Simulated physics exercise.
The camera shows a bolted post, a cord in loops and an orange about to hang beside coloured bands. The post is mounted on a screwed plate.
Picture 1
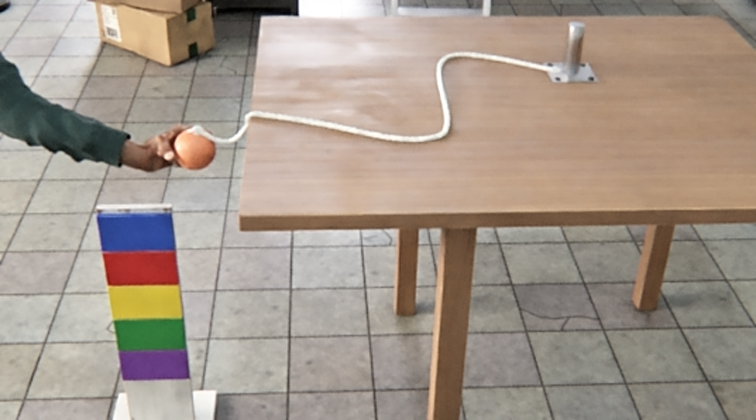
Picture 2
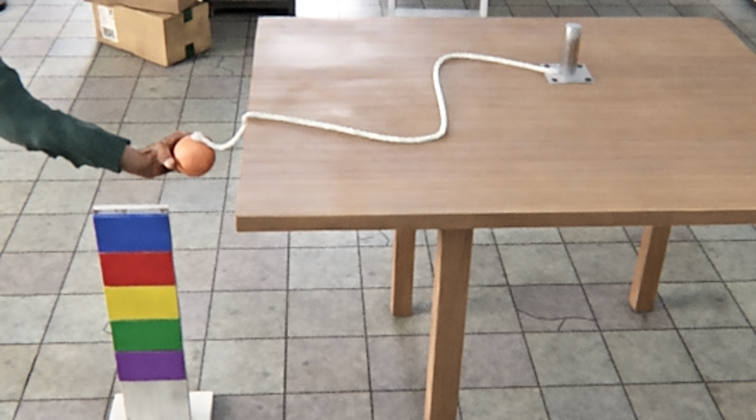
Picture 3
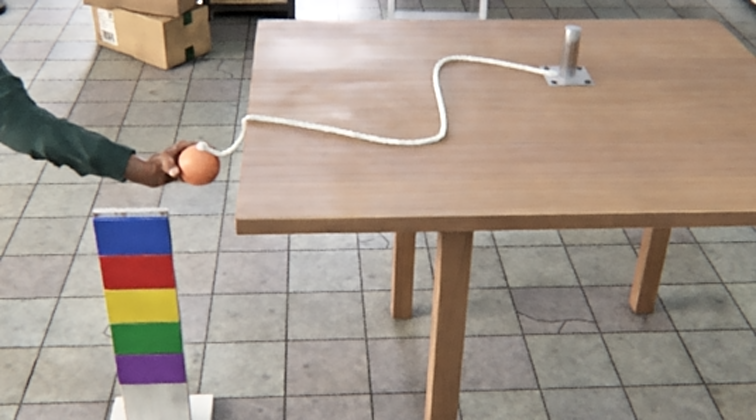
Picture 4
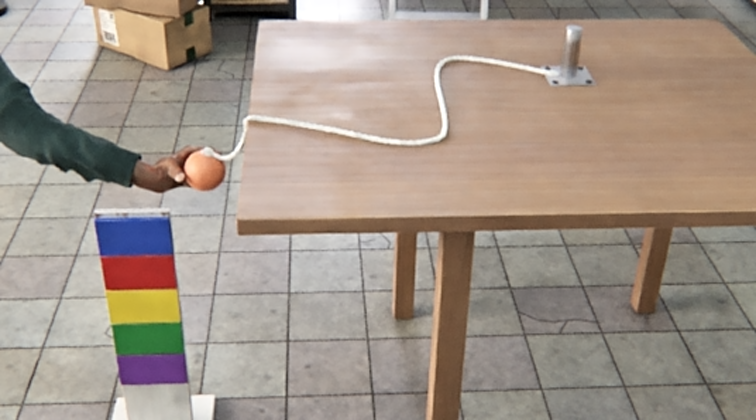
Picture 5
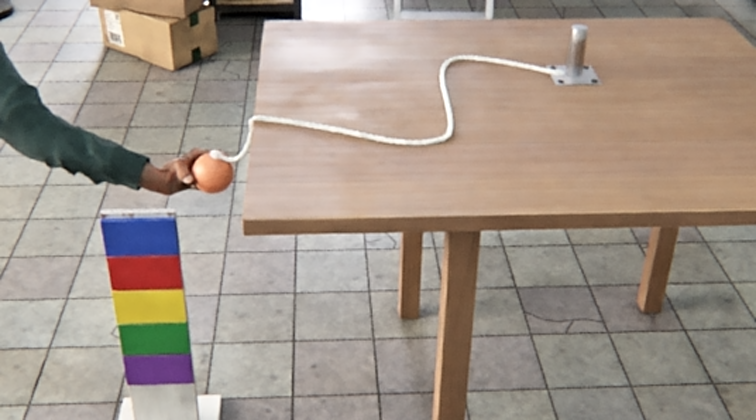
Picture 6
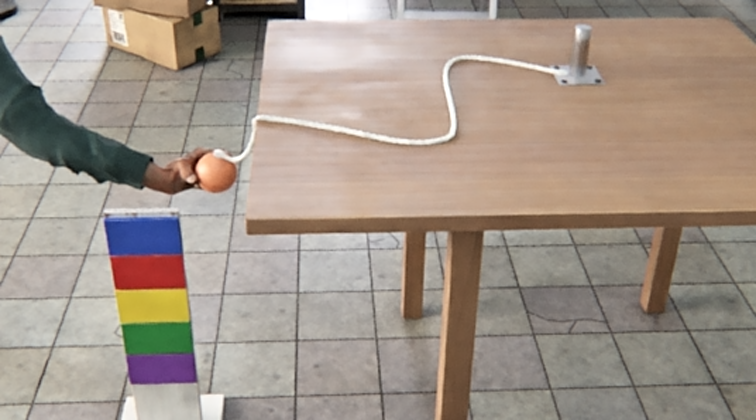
A hand holding an orange ball on a white cord shifting slightly right beside a wooden table, above a colour-banded stand.
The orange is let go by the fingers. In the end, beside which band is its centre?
Beside green.
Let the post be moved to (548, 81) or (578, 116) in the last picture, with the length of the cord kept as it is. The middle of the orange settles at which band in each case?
Going case by case, it's purple and then purple.
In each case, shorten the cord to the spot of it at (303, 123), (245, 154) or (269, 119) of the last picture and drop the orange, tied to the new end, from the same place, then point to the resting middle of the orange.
Try by try, around (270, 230), (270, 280) and (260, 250).
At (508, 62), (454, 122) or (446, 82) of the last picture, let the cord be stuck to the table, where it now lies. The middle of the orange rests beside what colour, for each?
First try green, second try blue, third try yellow.
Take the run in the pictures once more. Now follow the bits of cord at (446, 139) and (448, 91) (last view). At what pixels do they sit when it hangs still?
Well, the first one sits at (265, 82), and the second one sits at (369, 78).
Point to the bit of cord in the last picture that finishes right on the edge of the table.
The one at (441, 141).
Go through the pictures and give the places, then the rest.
The first picture shows orange (195, 150); blue (136, 234); red (141, 269); yellow (145, 303); green (150, 336); purple (154, 366).
The second picture shows orange (195, 156); cord through (509, 63) (437, 67) (444, 112) (388, 139) (287, 120).
The third picture shows orange (200, 165).
The fourth picture shows orange (205, 171); cord through (509, 65) (438, 70) (445, 115) (389, 142) (288, 123).
The fifth picture shows orange (213, 173).
The sixth picture shows orange (216, 173); cord through (518, 64) (447, 69) (453, 114) (398, 141) (297, 122).
Soon after, orange near (245, 317); level with green.
After that, orange near (302, 271); level with green.
And then, orange near (249, 305); level with green.
In the end, orange near (279, 296); level with green. Its centre hangs level with the green band.
